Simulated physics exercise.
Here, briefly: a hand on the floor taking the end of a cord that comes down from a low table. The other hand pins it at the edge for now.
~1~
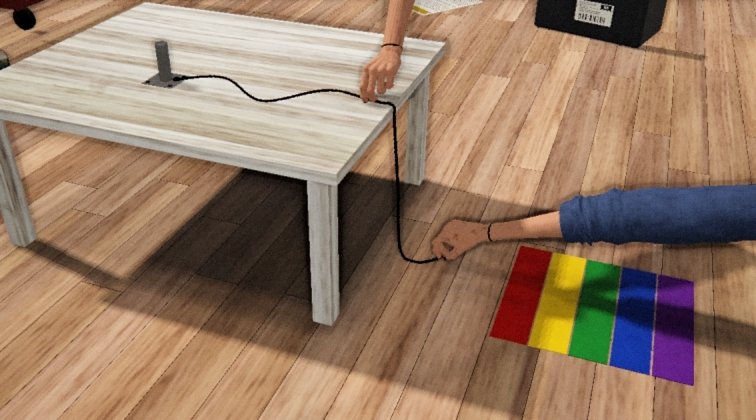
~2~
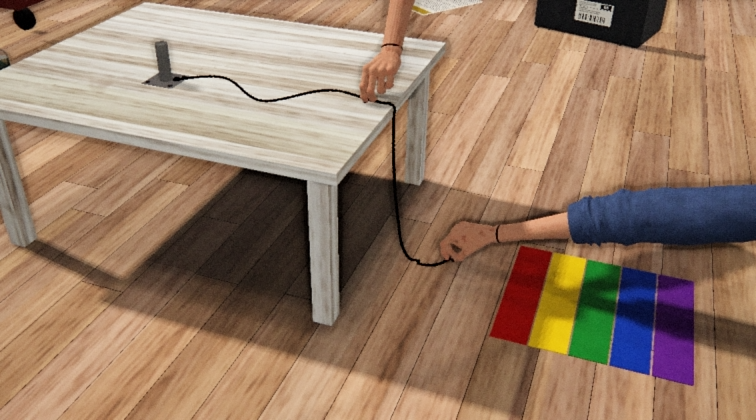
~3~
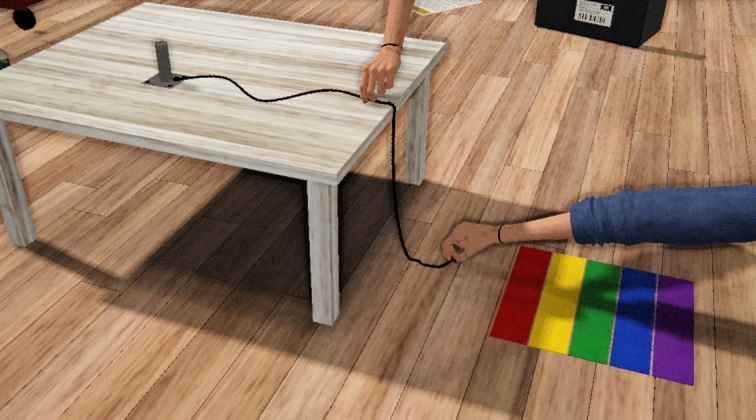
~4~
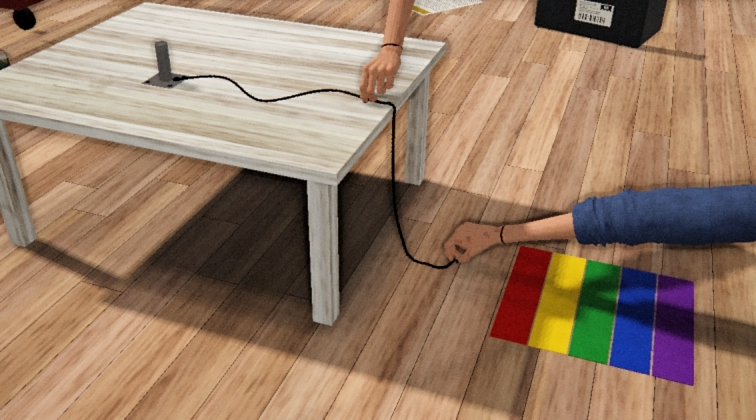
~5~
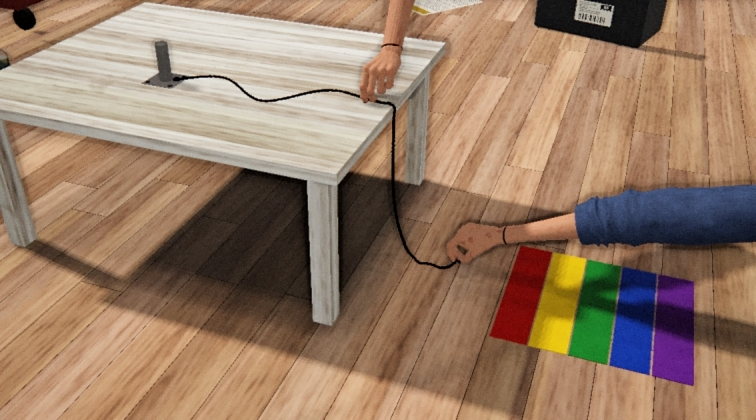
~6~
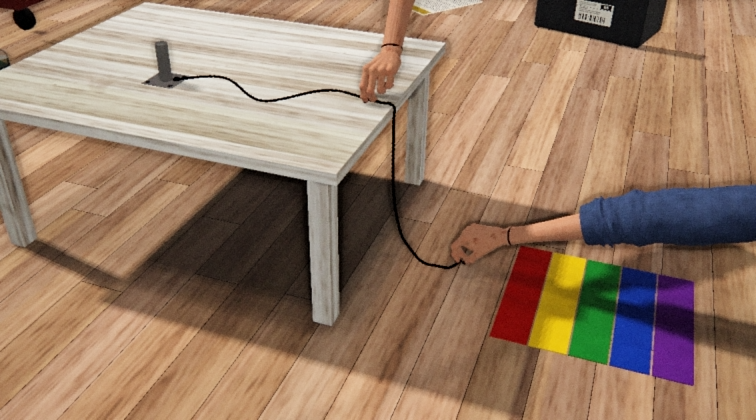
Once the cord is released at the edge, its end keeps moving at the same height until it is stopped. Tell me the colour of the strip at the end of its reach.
It is green.
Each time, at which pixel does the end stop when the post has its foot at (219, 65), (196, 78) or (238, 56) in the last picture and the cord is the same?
Somewhere near (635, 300), (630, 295) and (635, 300), in that order.
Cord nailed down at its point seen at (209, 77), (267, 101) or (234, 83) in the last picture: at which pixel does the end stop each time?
Respectively (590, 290), (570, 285) and (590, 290).
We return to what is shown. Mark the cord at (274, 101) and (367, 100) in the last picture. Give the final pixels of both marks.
Roughly (301, 96) for the first and (401, 118) for the second.
A little later, end near (531, 276); over red.
Next, end near (573, 285); over yellow.
When it is tight, end near (600, 291); over green. The green one.
